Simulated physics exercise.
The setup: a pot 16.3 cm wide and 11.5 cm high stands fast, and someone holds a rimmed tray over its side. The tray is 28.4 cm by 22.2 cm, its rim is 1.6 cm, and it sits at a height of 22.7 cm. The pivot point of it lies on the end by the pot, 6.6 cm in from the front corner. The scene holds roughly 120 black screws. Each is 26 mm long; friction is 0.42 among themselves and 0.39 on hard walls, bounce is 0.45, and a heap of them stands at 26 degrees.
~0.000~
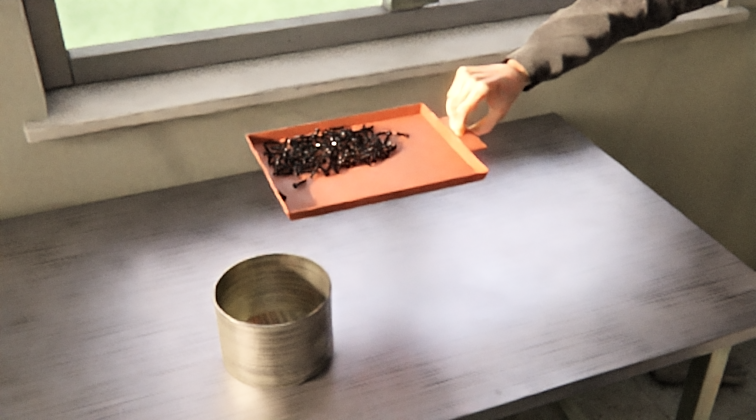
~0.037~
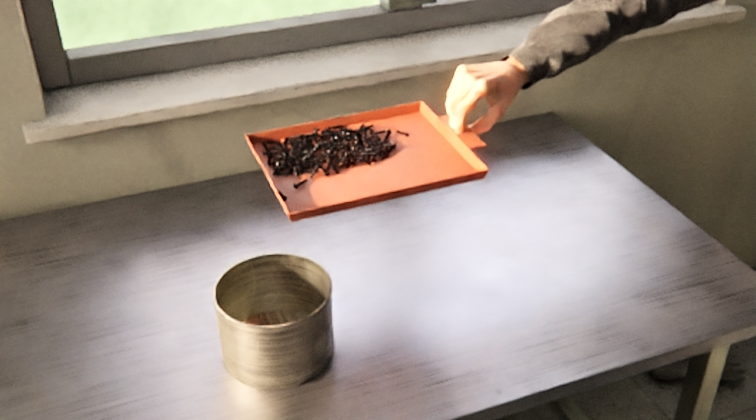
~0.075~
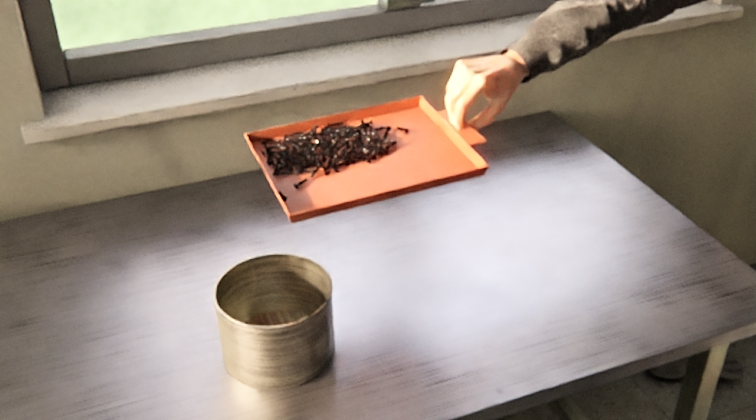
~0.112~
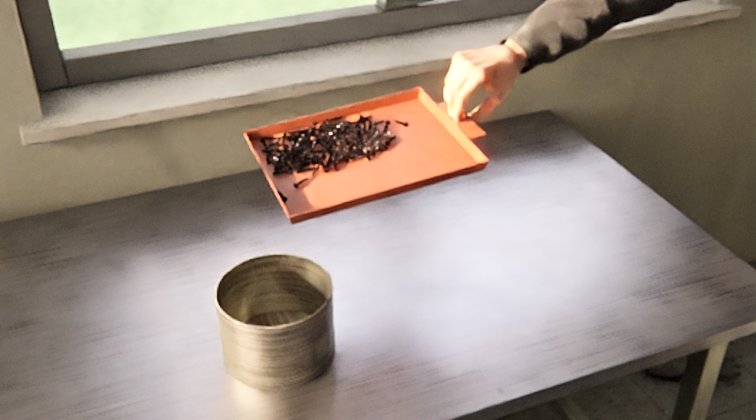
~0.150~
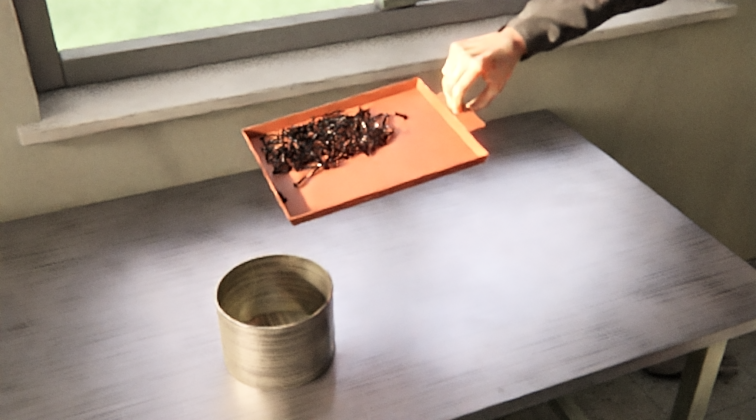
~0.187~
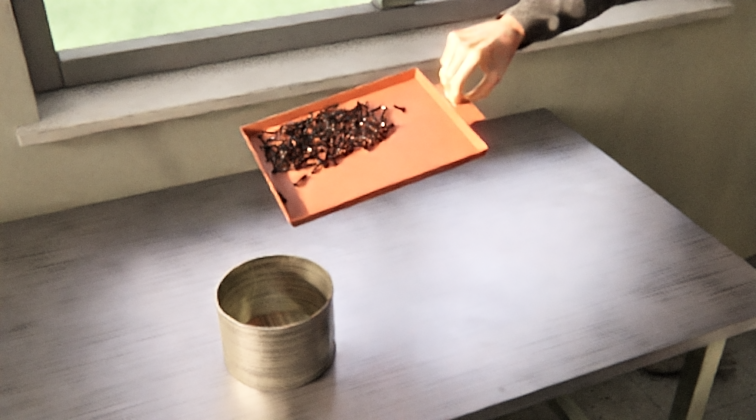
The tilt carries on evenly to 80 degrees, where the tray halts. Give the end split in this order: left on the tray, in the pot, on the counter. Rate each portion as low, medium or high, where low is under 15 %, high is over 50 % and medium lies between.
Tray low, pot high, counter low.
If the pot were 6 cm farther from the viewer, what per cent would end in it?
Close to 55 per cent, then.
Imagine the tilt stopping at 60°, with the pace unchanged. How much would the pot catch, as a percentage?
Then about 75 per cent.
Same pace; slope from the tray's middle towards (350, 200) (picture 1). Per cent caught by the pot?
That would be close to 85 per cent.
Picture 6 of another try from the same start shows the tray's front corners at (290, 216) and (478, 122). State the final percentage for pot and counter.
Pot 35 % / counter 60 %.
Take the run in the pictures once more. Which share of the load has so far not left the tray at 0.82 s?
Close to 65 in a hundred parts of the load.
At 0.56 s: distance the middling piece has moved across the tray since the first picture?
5 cm.
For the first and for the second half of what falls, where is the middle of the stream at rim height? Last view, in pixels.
First near (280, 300), later near (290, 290).
Then, at 0.56 s, tilt 44 degrees; the tray holds 100 %, the pot 0 %.
After 0.82 s, tilt 67 degrees; the tray holds 65 %, the pot 5 %.
After 1.18 s, tilt 80 degrees; the tray holds 5 %, the pot 90 %.
In the end, at 1.8 s, tray 0 %, pot 100 %, counter 0 %.
